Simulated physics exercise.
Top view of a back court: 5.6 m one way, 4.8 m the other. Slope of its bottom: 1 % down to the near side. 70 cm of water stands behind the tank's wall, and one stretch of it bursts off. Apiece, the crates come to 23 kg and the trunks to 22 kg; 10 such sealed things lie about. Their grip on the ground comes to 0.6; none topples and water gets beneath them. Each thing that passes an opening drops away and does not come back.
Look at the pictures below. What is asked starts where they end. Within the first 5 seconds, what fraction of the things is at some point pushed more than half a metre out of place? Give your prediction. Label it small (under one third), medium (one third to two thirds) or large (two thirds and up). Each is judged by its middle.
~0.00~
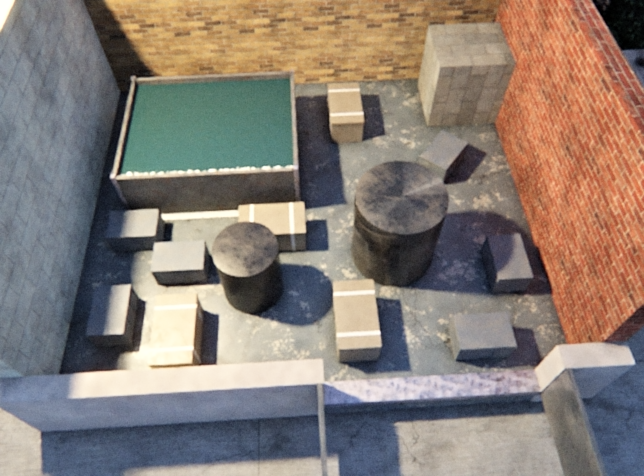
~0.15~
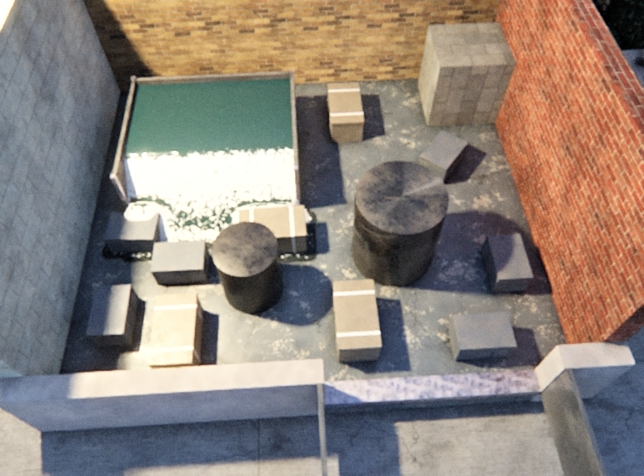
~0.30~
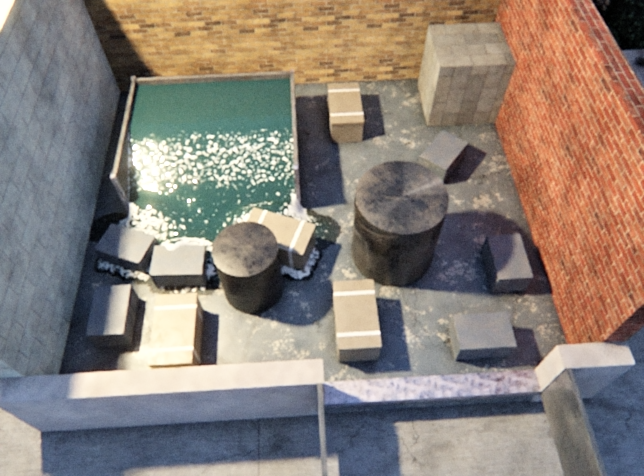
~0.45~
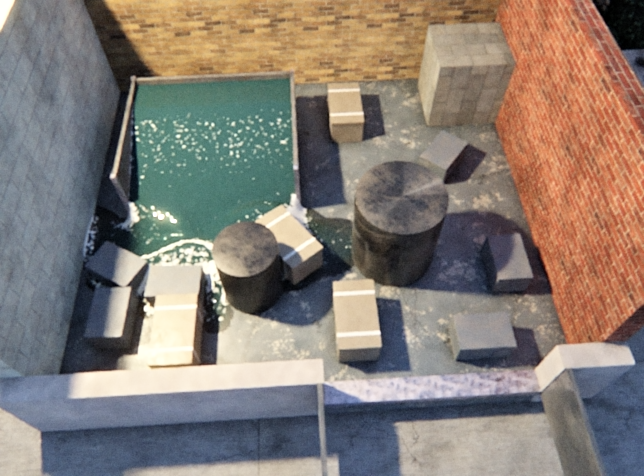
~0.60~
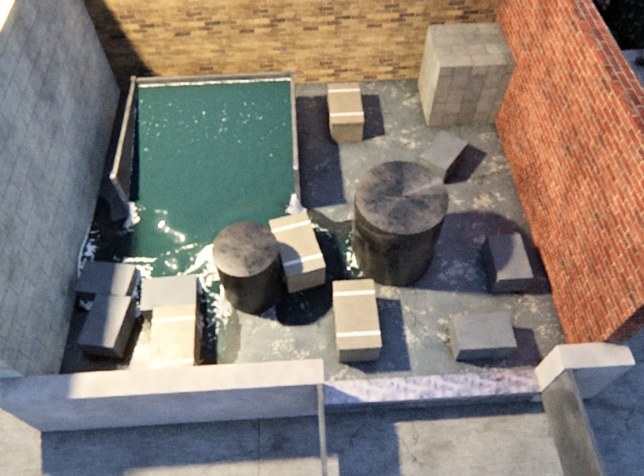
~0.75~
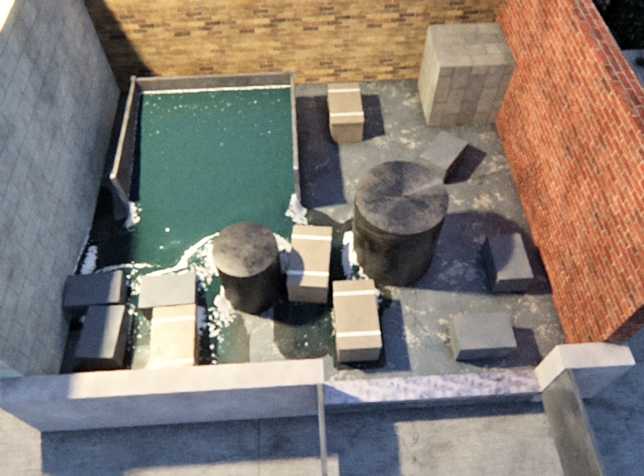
Large.
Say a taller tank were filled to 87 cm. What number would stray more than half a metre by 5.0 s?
Count: 8.
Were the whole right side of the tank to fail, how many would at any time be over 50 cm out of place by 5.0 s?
You'd get 5 in that case.
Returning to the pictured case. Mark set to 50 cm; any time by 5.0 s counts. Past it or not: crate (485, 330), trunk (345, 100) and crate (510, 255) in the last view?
Taking them in turn, the answers are greater, smaller and greater.
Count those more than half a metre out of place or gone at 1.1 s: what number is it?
3.
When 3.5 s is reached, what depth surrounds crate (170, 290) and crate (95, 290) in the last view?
I'd put it at 18 cm and 20 cm respectively.
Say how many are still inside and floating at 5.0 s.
Of them, 3.
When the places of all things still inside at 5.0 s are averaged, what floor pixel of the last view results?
Around (379, 223).
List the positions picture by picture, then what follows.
A crate at (132, 223) rests on the ground; a trunk at (272, 219), on the bottom; water covers 3.6 m2; 0 of 10 have shifted, in the first picture.
A crate at (132, 225), on the bottom, 4 cm from its start; a trunk at (272, 222) rests on the ground, 5 cm from its start; water covers 4.6 m2; 0 of 10 have shifted, in the second picture.
A crate at (125, 243) rests on the ground, 29 cm from its start; a trunk at (277, 231) rests on the ground, 22 cm from its start; water covers 5.8 m2; 3 of 10 have shifted, in the third picture.
A crate at (115, 263) rests on the ground, 57 cm from its start; a trunk at (286, 235), on the bottom, 35 cm from its start; water covers 7.0 m2; 3 of 10 have shifted, in the fourth picture.
A crate at (105, 277) rests on the ground, 77 cm from its start; a trunk at (297, 243) rests on the ground, 52 cm from its start; water covers 8.1 m2; 5 of 10 have shifted, in the fifth picture.
A crate at (93, 288) rests on the ground, 94 cm from its start; a trunk at (310, 255), on the bottom, 73 cm from its start; water covers 9.3 m2; 5 of 10 have shifted, in the sixth picture.
After 1.1 s 3 of 10 are over 50 cm from their spots; 4 afloat.
After 2.2 s 4 of 10 are over 50 cm from their spots; 4 afloat.
After 3.5 s 7 of 10 are over 50 cm from their spots; 4 afloat.
After 5.0 s 8 of 10 are over 50 cm from their spots, and 8 have been at some point; 3 afloat.
